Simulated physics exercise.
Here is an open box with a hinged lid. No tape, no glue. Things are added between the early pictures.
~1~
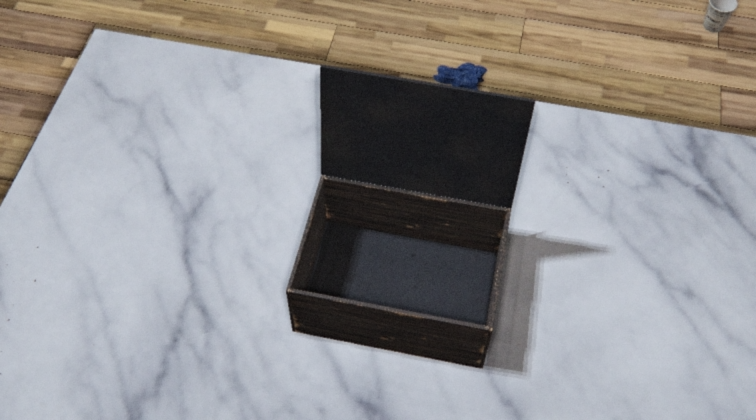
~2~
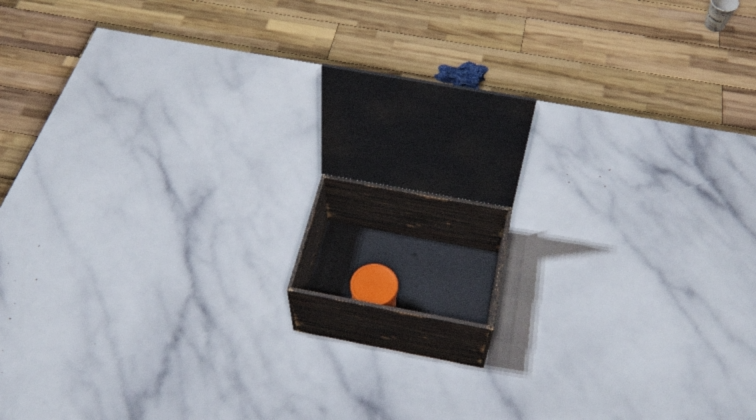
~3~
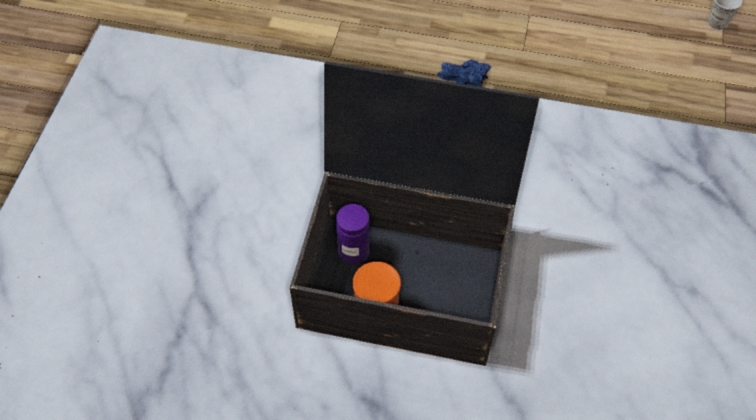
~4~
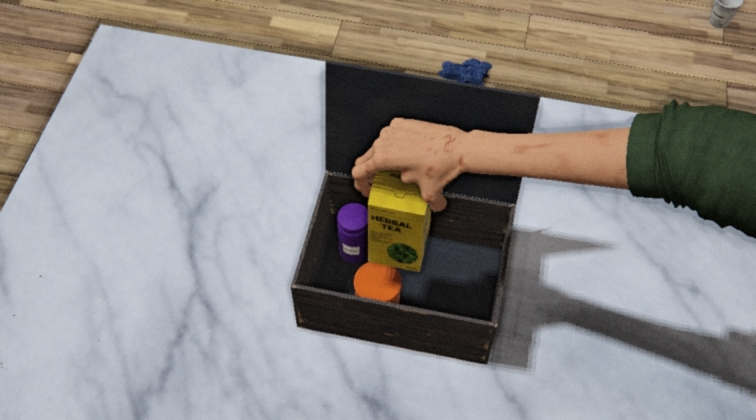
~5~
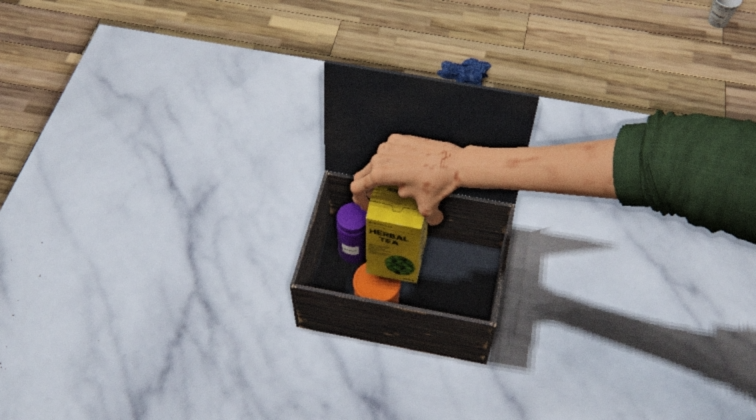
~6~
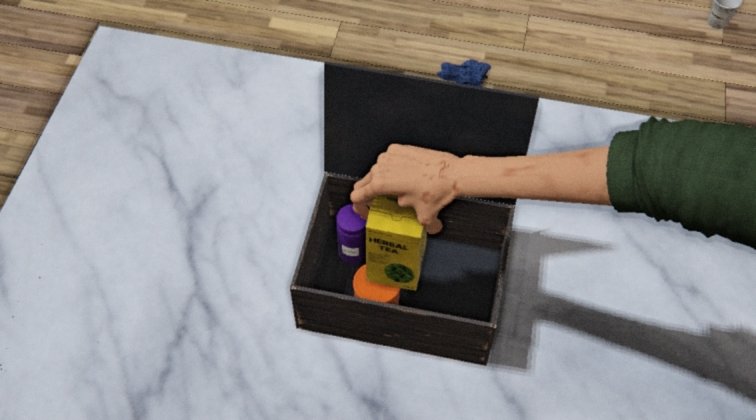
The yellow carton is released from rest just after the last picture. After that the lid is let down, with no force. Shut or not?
In the end the lid shuts flat.
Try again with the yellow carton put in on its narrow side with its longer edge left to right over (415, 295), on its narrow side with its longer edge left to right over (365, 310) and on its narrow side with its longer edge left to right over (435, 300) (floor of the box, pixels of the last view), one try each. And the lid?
First, it closes; second, it is held up; third, it sits on the rim.
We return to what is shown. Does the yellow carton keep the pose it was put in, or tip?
It ends up tilted.
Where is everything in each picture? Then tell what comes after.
In the first picture, the last thing is not in view yet.
In the second picture, the last thing is not in view yet.
In the third picture, the last thing is not in view yet; purple shaker (353, 235).
The fourth picture shows on its way; yellow carton (401, 217); purple shaker (354, 234).
The fifth picture shows on its way; yellow carton (398, 230); purple shaker (354, 233).
The sixth picture shows in place under the hand; yellow carton (397, 238); purple shaker (354, 235).
Then, 0.60 s after the last picture, yellow carton on its side near (443, 263).
Then, 1.60 s after the last picture, lid 58° above the rim; yellow carton on its side near (444, 276).
Then, 2.20 s after the last picture, lid shut; yellow carton on its side near (444, 276).
At rest, lid shut; tipped over in the box, yellow carton; the other 2 in place. Seen from the same camera at the end, yellow carton near (444, 276).
